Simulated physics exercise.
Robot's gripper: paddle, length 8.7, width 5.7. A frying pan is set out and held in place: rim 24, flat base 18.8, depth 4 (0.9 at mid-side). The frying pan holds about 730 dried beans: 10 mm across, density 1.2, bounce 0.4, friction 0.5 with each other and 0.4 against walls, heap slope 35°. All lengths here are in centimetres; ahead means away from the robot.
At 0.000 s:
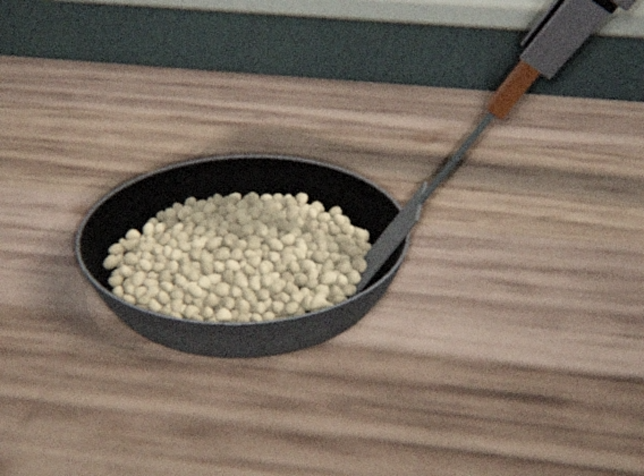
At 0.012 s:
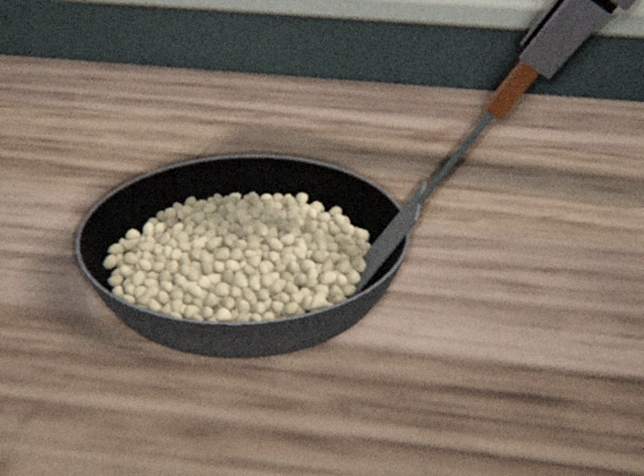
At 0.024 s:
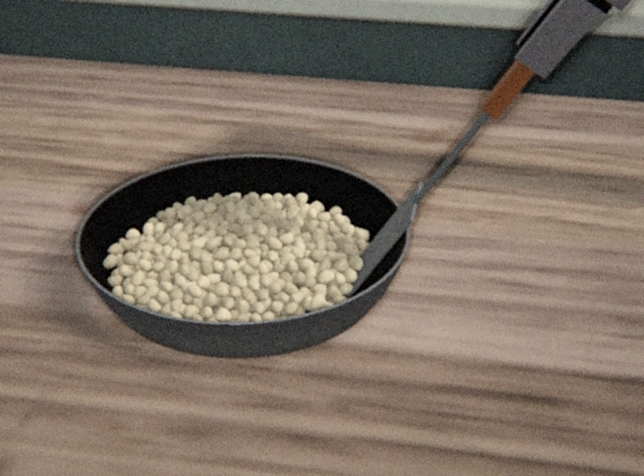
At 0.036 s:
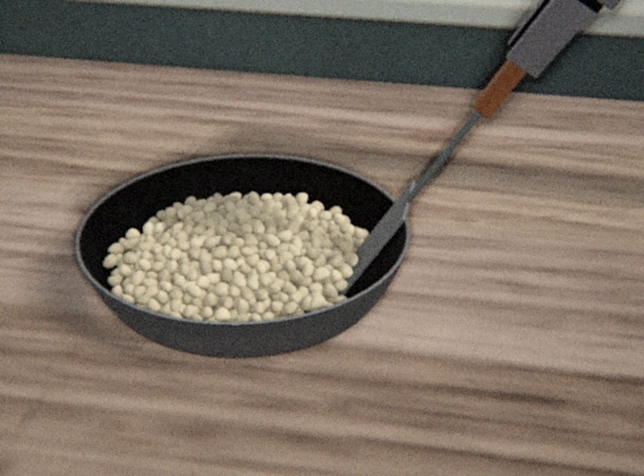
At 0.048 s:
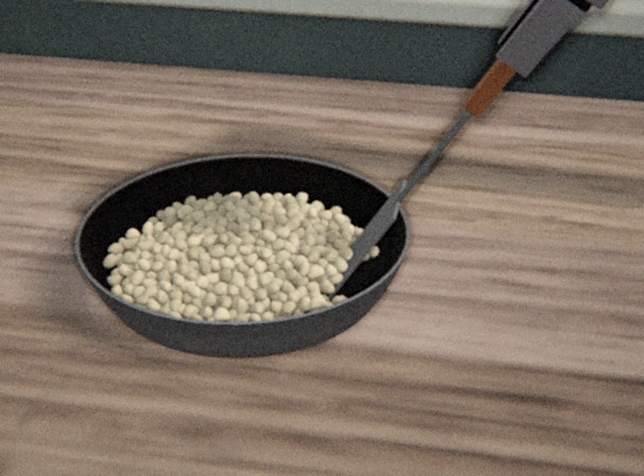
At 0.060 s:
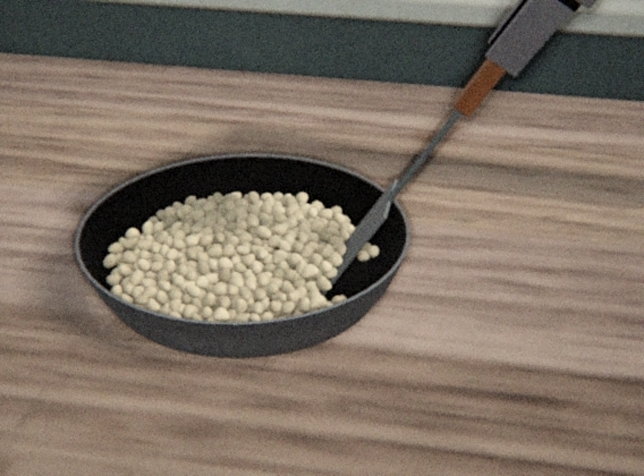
In the video, a robot's gripper holds a spatula-like tool at the right side of a frying pan of pale dried beans, then slowly moves it left, pushing into the heap while a few beans sit behind the blade.
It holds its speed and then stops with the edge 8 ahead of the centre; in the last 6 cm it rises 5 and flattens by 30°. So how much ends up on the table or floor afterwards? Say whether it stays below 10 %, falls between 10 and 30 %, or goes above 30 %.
It stays below 10 %.
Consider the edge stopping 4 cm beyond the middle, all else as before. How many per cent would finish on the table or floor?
About 0 %.
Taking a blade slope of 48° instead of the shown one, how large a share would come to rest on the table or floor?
I'd expect near 5 percent then.
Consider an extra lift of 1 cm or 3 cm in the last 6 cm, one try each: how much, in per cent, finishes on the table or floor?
I'd say close to 5 percent for the first and close to 5 percent for the second.
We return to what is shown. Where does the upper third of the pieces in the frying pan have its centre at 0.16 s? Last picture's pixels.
It is centred near (225, 244).
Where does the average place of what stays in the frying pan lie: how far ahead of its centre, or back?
Roughly 3.0 cm ahead of the centre.
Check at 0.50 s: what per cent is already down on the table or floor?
Around 5 %.
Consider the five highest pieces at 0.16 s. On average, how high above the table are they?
I'd put it close to 5 cm.
By 0.16 s, sloping 58°, highest piece 5 above the table; 727 in the frying pan.
By 0.25 s, sloping 47°, highest piece 6 above the table; 727 in the frying pan.
By 0.50 s, sloping 28°, highest piece 5 above the table; 695 in the frying pan, 30 on the table or floor, 2 on the blade or in flight.
By 1.55 s, sloping 28°, highest piece 5 above the table; 695 in the frying pan, 32 on the table or floor.
Final count, 695 in the frying pan, 32 on the table or floor. That is 4 % on the table or floor.
